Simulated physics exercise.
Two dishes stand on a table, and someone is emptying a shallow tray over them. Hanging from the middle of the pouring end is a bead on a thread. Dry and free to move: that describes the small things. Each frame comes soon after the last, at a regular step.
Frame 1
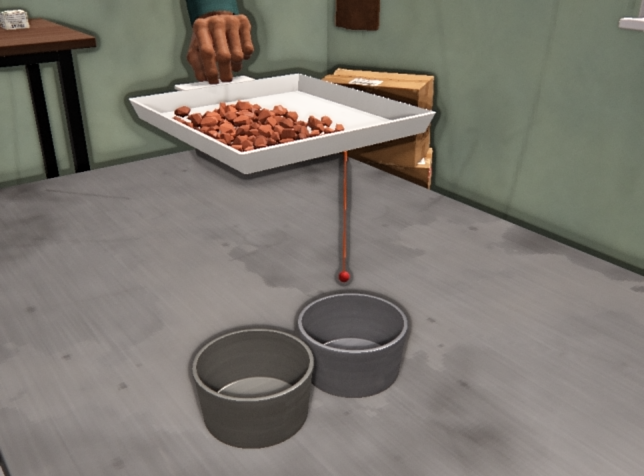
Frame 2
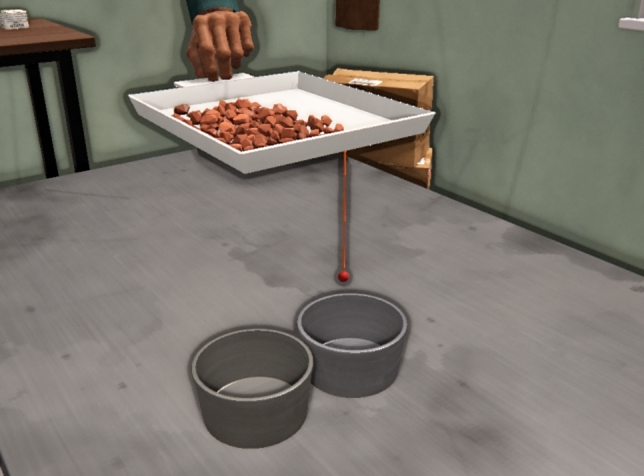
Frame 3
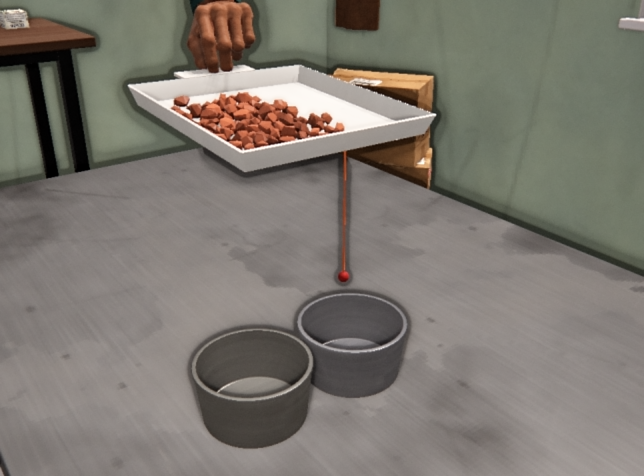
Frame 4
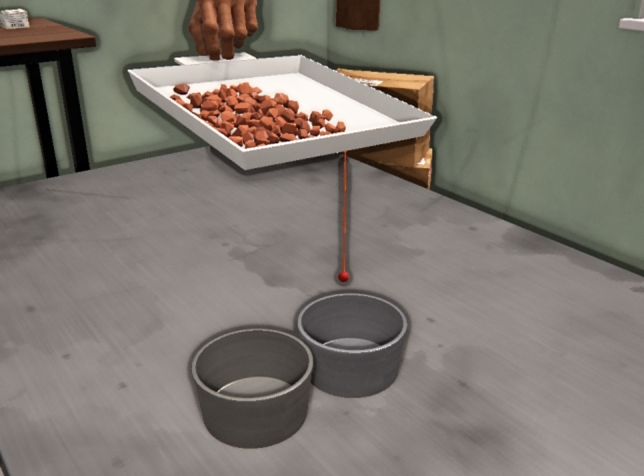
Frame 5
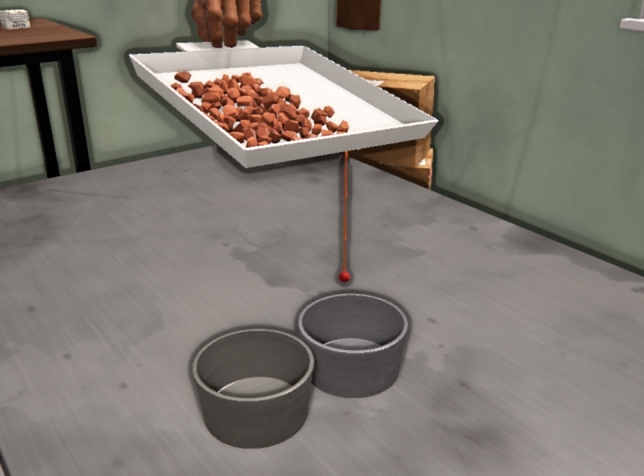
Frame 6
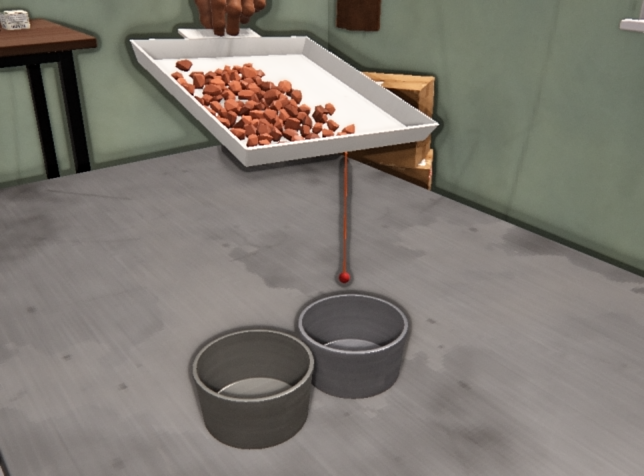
At first, a hand holds a shallow white tray of reddish-brown chunks nearly level above two grey dishes, with a red bead hanging on a thread beneath it. Then the hand gradually raises the back of the tray, tilting it toward the dishes, and the chunks shift slightly toward the right.
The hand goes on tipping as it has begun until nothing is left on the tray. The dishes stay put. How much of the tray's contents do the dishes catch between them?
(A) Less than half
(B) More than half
Less than half (A).
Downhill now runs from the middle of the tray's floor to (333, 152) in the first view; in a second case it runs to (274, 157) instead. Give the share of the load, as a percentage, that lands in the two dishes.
In order, some 70 % and some 40 %.
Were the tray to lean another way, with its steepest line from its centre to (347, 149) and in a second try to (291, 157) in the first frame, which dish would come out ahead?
I'd say the one to the right first, then the one to the left.
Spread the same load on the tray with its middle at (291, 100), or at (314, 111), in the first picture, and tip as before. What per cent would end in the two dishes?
10 per cent for the first try, 10 per cent for the second.
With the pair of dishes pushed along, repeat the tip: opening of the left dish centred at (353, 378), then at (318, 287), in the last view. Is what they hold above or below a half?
Well, the minor share the first time and the minor share the second time.
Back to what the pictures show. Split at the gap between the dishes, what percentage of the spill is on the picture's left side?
Left share: Some 0 per cent.
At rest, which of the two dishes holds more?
Looking at the end state, it is the right-side one.
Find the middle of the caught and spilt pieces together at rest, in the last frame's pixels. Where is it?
About (415, 338).
Just after the last frame, tray tipped steeply; almost all on the tray; just a few in the air.
A moment on, tray tipped right over; roughly a quarter on the tray; roughly a quarter in the right dish; roughly a third outside both; roughly a quarter in the air.
Further on, tray tipped past a quarter turn; roughly a quarter in the right dish; the larger part outside both.
When it is over, tray tipped past a quarter turn; not one in the left dish; roughly a quarter in the right dish; the larger part outside both.
